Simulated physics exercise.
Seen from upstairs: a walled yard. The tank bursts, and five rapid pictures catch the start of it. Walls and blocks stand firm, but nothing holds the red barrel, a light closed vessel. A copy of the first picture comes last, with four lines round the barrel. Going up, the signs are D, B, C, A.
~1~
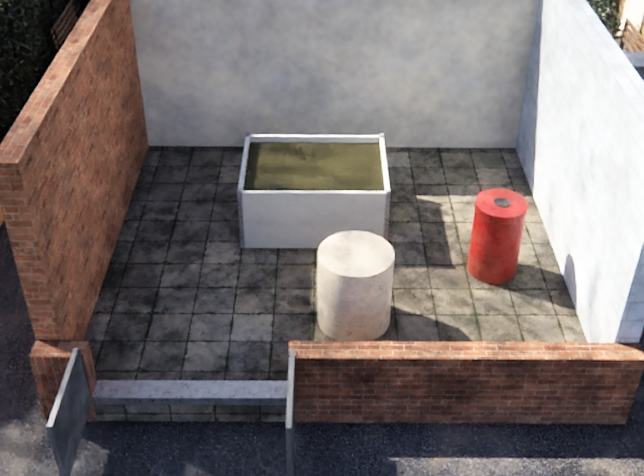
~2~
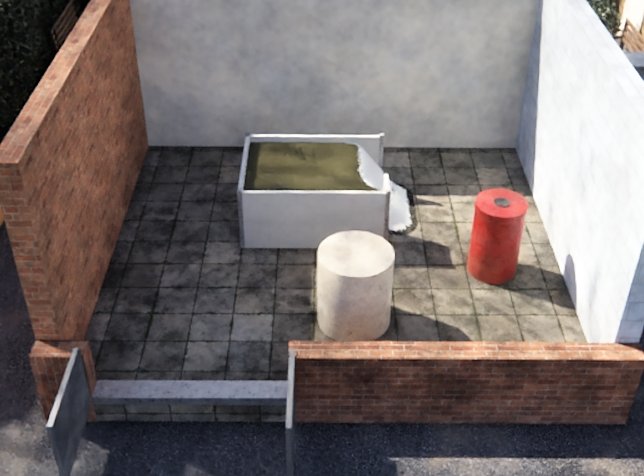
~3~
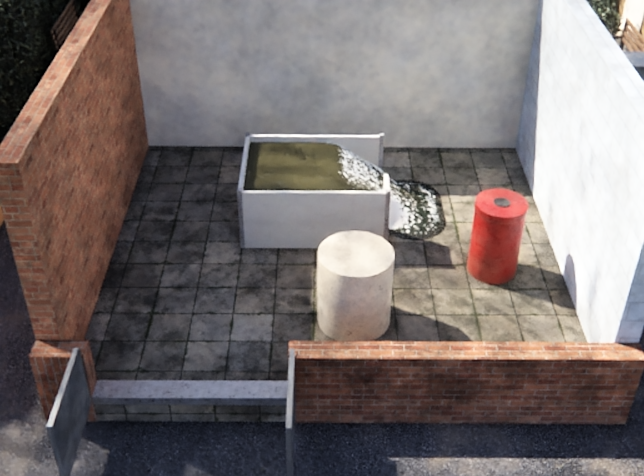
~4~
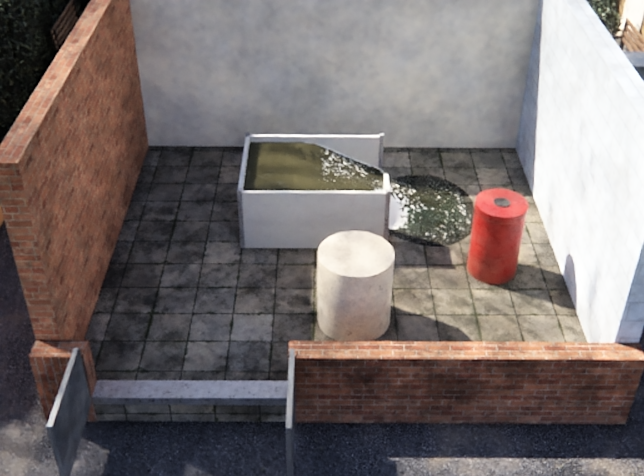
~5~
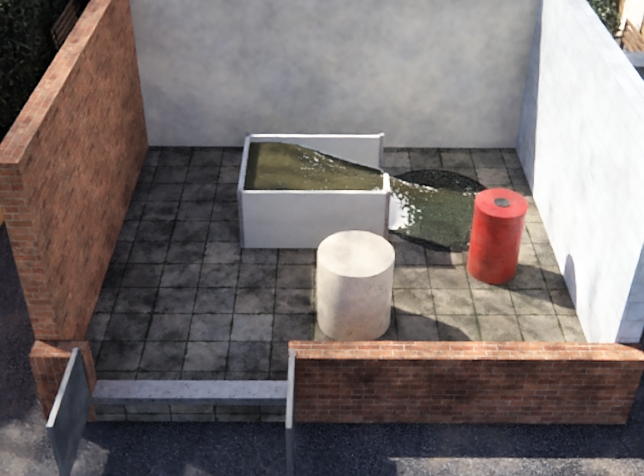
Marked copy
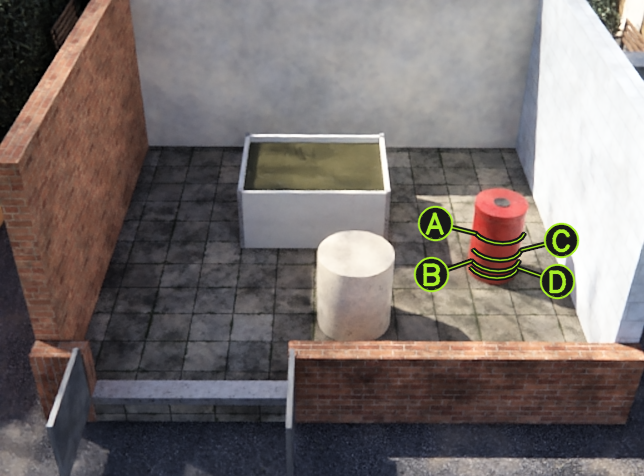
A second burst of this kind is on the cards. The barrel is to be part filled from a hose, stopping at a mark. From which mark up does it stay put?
B will do.
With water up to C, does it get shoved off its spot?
No.
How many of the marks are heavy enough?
Three of them.
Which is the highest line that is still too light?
It is D.
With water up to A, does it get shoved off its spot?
No, not at all.
In lime, A at (502, 243); B at (498, 271); C at (500, 260); D at (497, 278); from the bottom up D, B, C, A.
Choosing A, it does not move.
Choosing B, it does not move.
Choosing C, it does not move.
Choosing D, it is pushed about half its own width away.
